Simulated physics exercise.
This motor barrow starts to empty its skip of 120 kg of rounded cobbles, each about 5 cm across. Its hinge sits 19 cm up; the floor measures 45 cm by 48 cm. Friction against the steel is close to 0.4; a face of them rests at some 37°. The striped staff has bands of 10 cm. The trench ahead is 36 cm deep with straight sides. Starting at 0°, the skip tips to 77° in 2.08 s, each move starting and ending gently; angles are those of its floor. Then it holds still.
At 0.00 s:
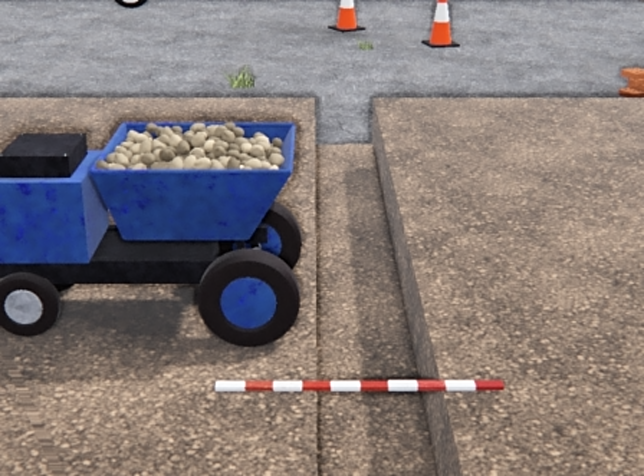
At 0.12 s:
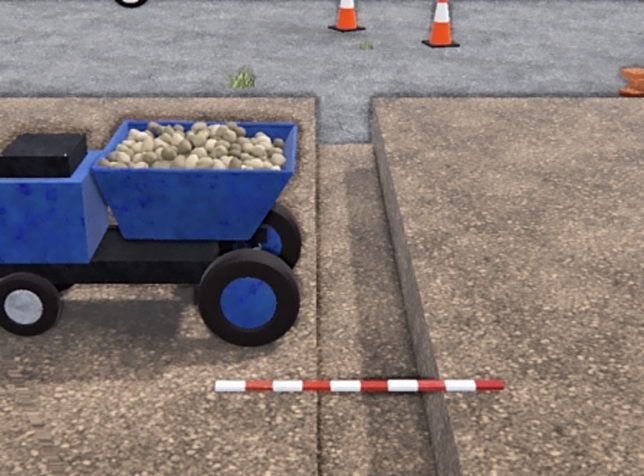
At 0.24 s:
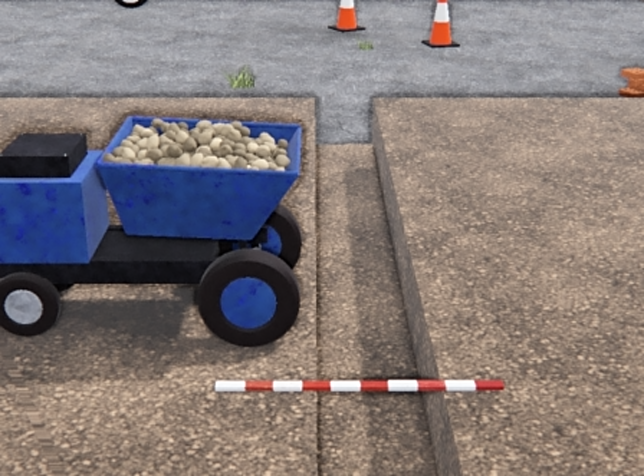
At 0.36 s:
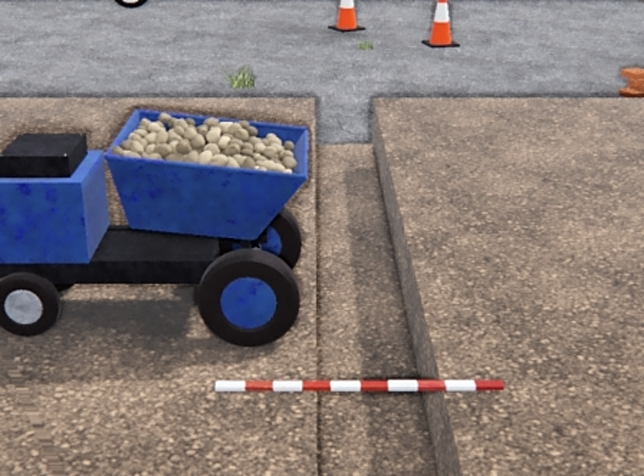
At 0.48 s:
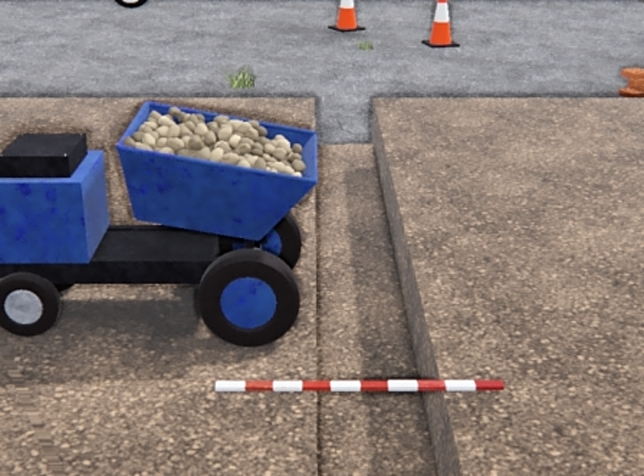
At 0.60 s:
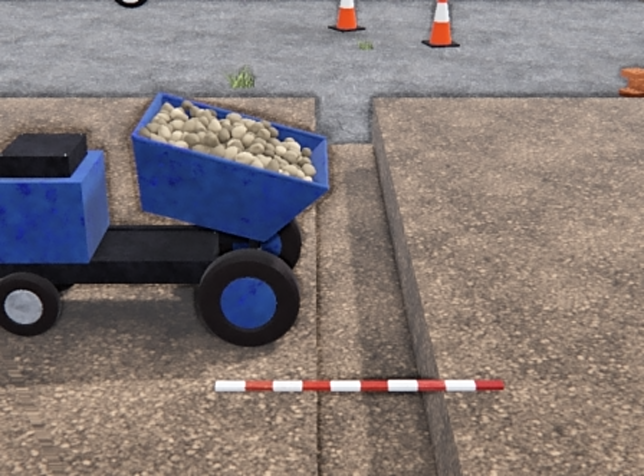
A blue skip loaded with rounded stones tilts gradually to the right on a stationary barrow.
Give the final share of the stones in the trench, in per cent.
Roughly 67 per cent ends in the trench.
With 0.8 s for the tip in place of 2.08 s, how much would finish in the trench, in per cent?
Then about 55 per cent.
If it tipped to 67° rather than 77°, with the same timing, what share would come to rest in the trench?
Then about 55 per cent.
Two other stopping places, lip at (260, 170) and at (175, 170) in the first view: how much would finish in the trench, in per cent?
About 95 and 90 per cent.
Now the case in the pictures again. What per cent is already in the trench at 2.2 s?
About 30 per cent by then.
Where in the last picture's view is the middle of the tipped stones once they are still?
Around (404, 367).
After 1.6 s the floor is at 65°; 95 % in the skip, 5 % in the trench, 1 % past the trench; the foremost stones are at (427, 277).
After 2.2 s the floor is at 77°; 41 % in the skip, 31 % in the trench, 28 % past the trench; the foremost stones are at (564, 310).
After 2.5 s the floor is at 77°; 20 % in the skip, 47 % in the trench, 33 % past the trench; the foremost stones are at (603, 313).
After 4.5 s the floor is at 77°; 0 % in the skip, 67 % in the trench, 33 % past the trench; the foremost stones are at (608, 314).
